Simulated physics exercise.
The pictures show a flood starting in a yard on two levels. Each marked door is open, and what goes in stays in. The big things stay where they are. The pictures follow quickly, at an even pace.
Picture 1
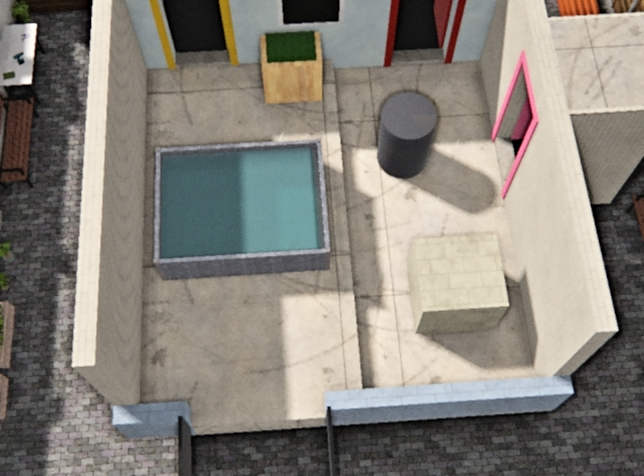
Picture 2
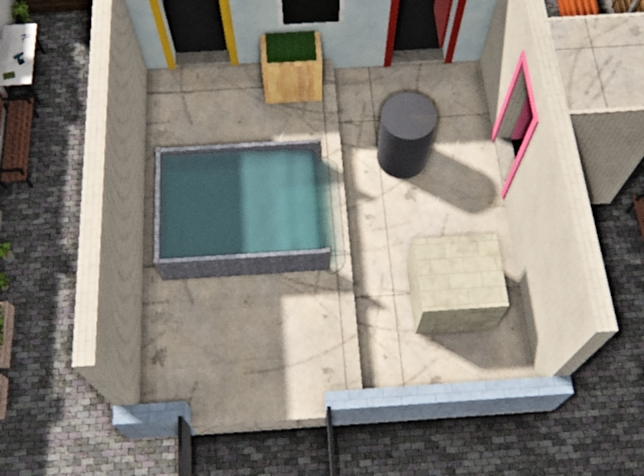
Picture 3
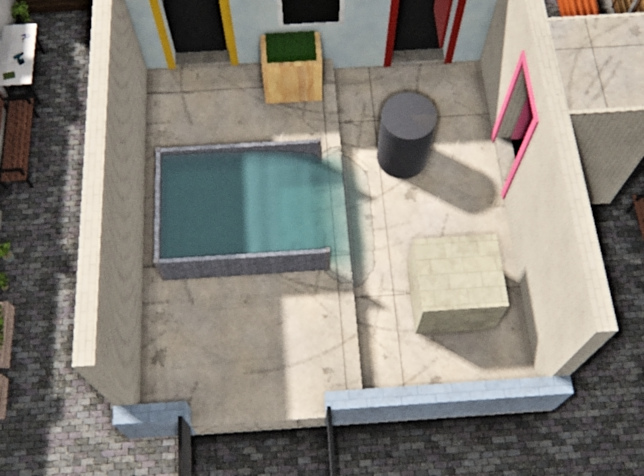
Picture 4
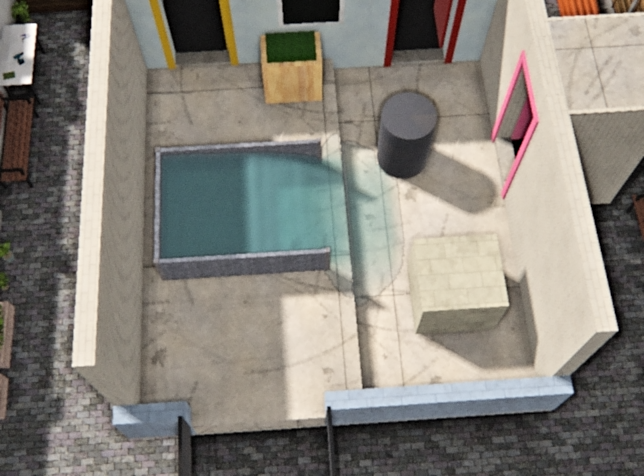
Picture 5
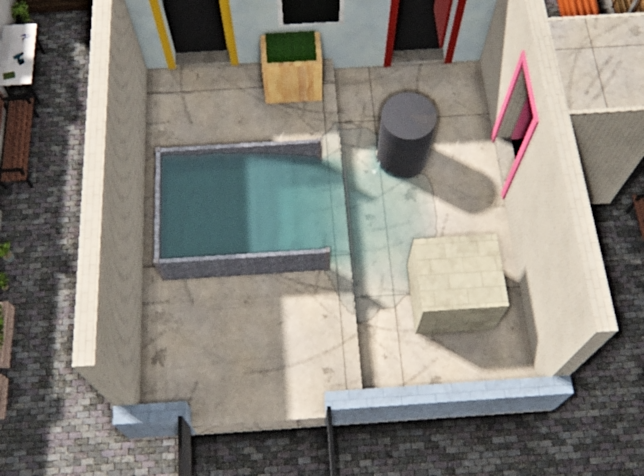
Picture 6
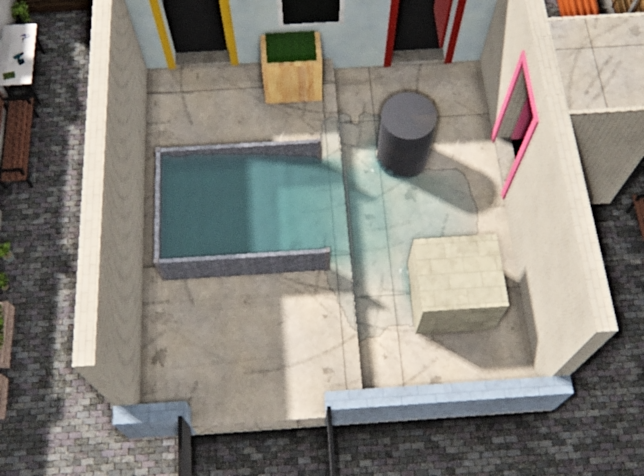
Water moves through a walled, pale-paved yard on two levels, seen from high above by a still camera. A grey-rimmed rectangular tank of teal water sits at left, with a dark grey cylinder and a cream block at right, and yellow, red and pink openings around the walls. The tank's right side opens, and the water pours out rightward, crosses the step and spreads thinly around the cylinder and block.
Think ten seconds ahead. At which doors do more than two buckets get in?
One by one: The red door floods; the pink door floods; the yellow door holds within the limit.
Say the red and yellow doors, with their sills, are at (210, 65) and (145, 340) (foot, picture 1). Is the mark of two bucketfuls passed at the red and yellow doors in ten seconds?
Then: The red door holds, the yellow door holds.
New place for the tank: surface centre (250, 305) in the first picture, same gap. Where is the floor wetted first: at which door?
The door marked pink.
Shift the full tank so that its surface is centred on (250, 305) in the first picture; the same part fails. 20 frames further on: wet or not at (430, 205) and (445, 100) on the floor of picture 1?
One after the other: Under water, under water.
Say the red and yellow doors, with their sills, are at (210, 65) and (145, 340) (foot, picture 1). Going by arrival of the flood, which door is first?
It is the pink one.
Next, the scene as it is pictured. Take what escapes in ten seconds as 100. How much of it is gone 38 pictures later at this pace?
Close to 65 %.
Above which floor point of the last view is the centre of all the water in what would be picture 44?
Around (395, 211).
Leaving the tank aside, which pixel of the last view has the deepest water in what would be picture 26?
Near (532, 389).
A moment on, water covers 30 % of the floor; the red door not reached, the pink door under two buckets in, the yellow door not reached.
Next, water covers 45 % of the floor; the red door wet at the sill, nothing in, the pink door over two buckets in, the yellow door not reached.
Then, water covers 50 % of the floor; the red door over two buckets in, the pink door far over two buckets in, the yellow door not reached.
Later, water covers 50 % of the floor; the red door far over two buckets in, the pink door far over two buckets in, the yellow door not reached.
In the end, water covers 50 % of the floor; the red door far over two buckets in, the pink door far over two buckets in, the yellow door not reached.
